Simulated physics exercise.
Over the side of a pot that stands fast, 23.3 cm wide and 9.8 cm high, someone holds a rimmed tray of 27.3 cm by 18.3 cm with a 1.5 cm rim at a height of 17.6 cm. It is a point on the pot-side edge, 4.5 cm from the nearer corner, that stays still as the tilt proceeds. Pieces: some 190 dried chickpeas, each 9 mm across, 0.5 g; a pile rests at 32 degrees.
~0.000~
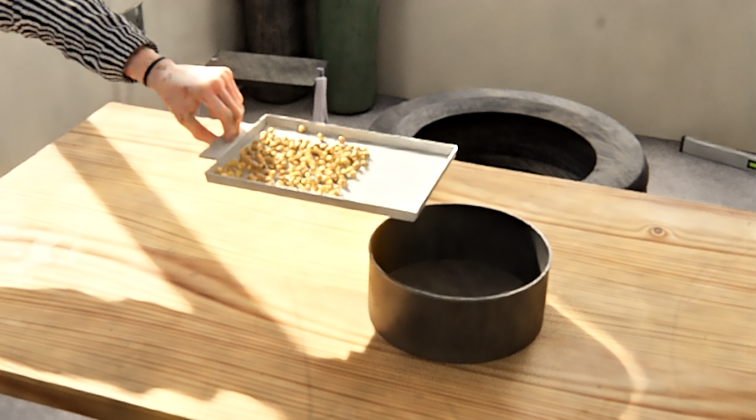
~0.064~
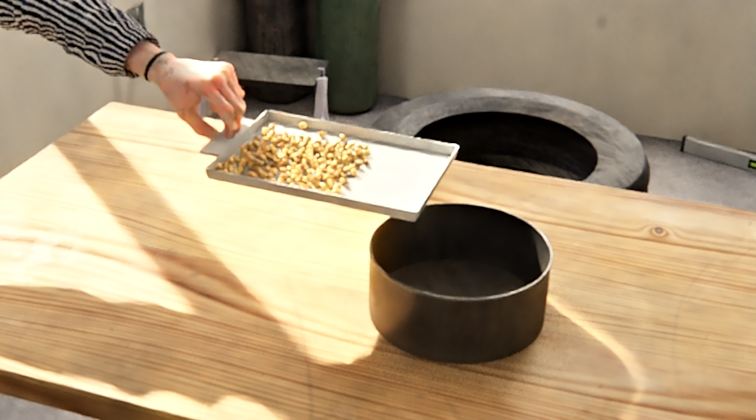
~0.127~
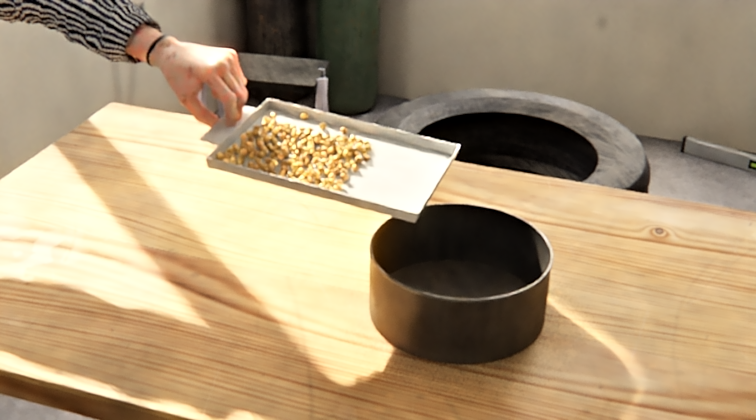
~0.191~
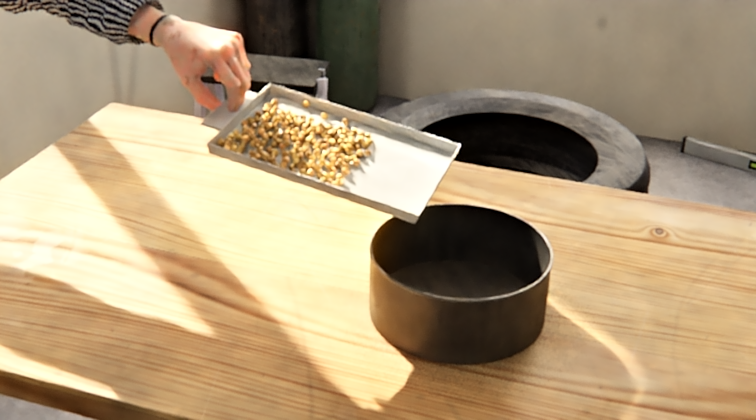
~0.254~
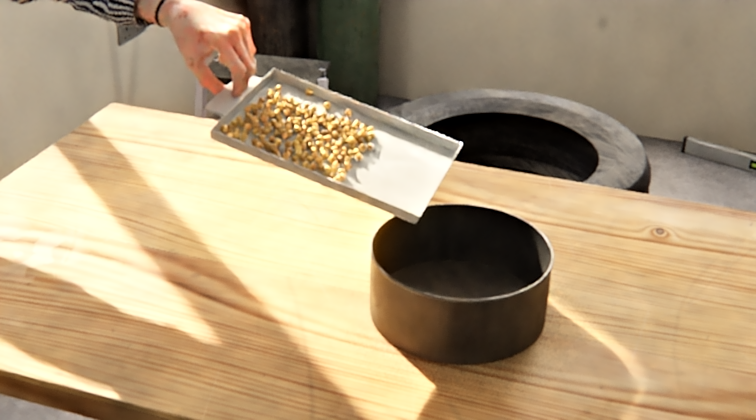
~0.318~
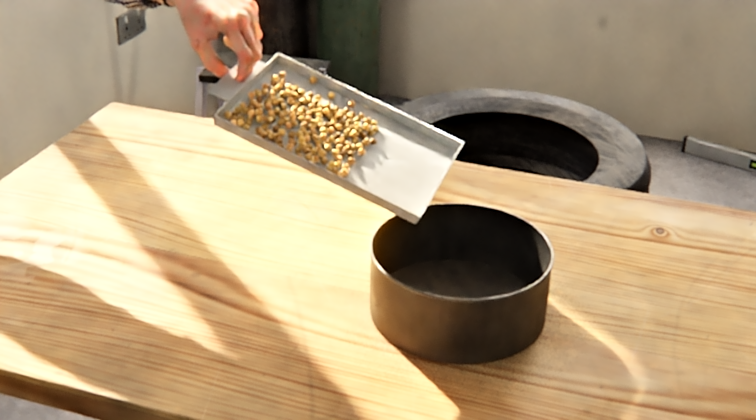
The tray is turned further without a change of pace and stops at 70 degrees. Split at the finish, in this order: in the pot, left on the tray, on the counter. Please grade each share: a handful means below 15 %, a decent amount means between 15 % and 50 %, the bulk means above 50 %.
Pot: A decent amount, tray: The bulk, counter: A handful.
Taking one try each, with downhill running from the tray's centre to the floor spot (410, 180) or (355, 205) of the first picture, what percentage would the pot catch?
30 and 0 %.
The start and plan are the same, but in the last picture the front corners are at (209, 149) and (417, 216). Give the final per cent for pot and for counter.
Pot: 0, counter: 0.
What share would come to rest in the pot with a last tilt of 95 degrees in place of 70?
That comes out at some 95 per cent.
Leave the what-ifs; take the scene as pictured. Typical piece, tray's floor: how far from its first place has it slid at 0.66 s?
12 cm.
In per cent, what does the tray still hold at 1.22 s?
Some 70 per cent of the load.
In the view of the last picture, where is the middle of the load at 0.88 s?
Approximately (430, 183) in the final picture.
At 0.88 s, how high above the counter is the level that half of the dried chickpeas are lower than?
Some 20 cm.
Then, at 0.66 s, tilt 44 degrees; the tray holds 100 %, the pot 0 %.
After 0.88 s, tilt 60 degrees; the tray holds 80 %, the pot 10 %.
After 1.22 s, tilt 70 degrees; the tray holds 70 %, the pot 30 %.
At rest (2.1 s), pot 35 %, tray 65 %, counter 0 %.
